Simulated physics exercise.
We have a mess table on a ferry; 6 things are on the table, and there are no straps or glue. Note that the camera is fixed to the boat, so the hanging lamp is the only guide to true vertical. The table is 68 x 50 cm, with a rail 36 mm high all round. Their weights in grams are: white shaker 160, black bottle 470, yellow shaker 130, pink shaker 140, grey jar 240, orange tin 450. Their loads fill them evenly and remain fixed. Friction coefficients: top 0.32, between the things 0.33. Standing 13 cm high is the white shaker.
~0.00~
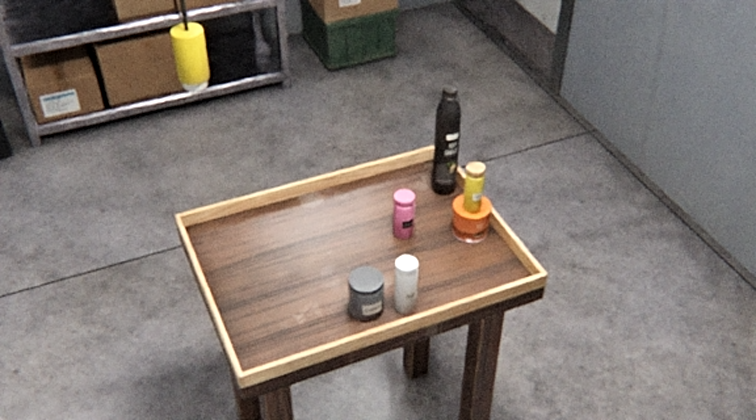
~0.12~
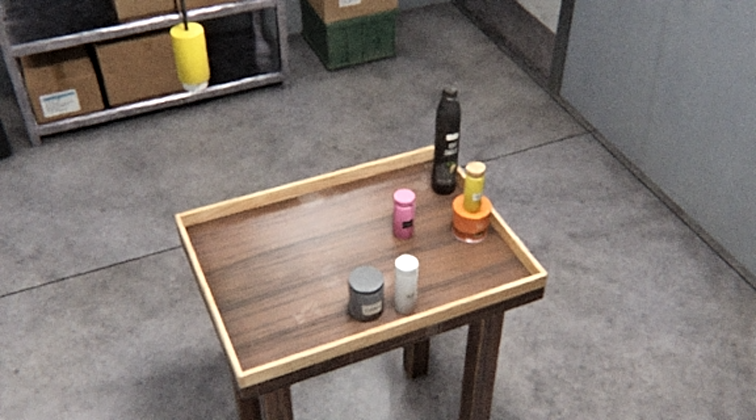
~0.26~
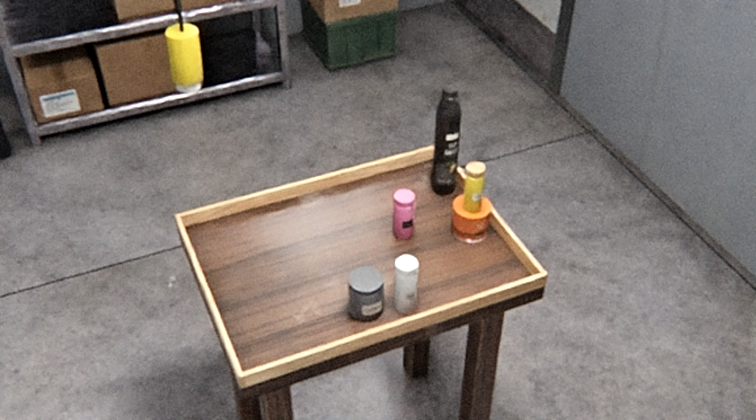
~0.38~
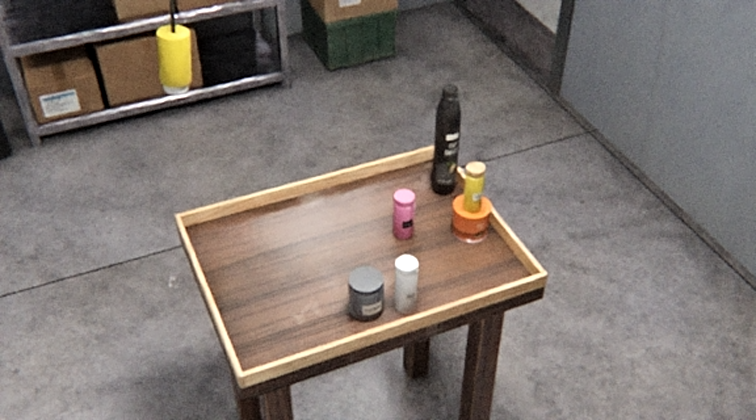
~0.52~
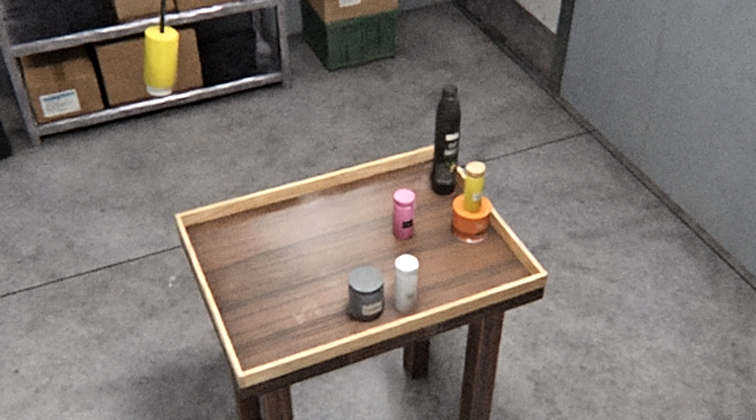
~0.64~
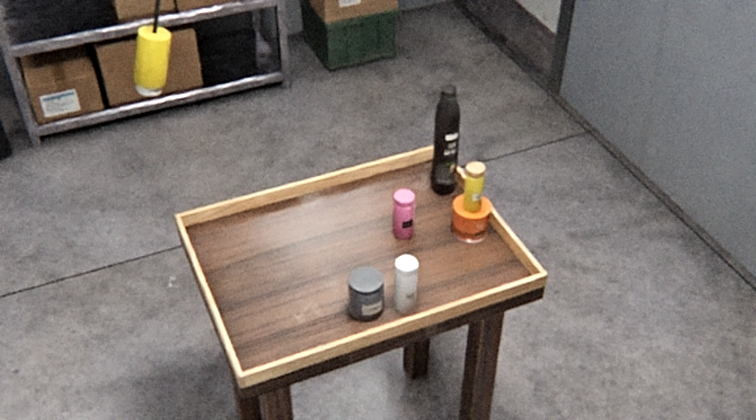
At first, a yellow lamp hangs still at the upper left, beyond a railed wooden table holding six containers, including a black bottle, a pink shaker and a grey jar. The lamp then swings steadily leftward until it hangs at a slant, while everything on the table stays in place.
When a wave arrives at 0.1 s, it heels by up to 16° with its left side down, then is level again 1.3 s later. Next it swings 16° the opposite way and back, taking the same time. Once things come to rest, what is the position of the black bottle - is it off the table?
It is left on the table.
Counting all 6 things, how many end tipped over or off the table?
In all, 1.
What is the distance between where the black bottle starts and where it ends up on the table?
Start to finish, roughly 24 cm.
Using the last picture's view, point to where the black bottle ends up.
About (366, 200).
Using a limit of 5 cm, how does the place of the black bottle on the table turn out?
The black bottle moves off its spot.
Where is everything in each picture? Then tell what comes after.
Boat level; black bottle (447, 141); white shaker (406, 285), in the first picture.
Boat level; pink shaker (404, 214); grey jar (366, 294), in the second picture.
Boat heeled 2°, left side down; orange tin (471, 218); white shaker (406, 285), in the third picture.
Boat heeled 6°, left side down; yellow shaker (474, 188); pink shaker (404, 214), in the fourth picture.
Boat heeled 12°, left side down; grey jar (366, 294); orange tin (471, 218), in the fifth picture.
Boat heeled 15°, left side down; black bottle (446, 141); white shaker (406, 285), in the sixth picture.
Around 0.94 s, boat heeled 13°, left side down; black bottle tipped 17° against what carries it near (430, 144).
Around 1.14 s, boat heeled 6°, left side down; black bottle tipped 73° against what carries it near (383, 183).
Around 1.34 s, boat level; black bottle on its side near (366, 201).
Finally (3.2 s), on their side or leaning hard on the table, black bottle; the other 5 still in place (within 5 cm). In the last view, black bottle near (366, 200).
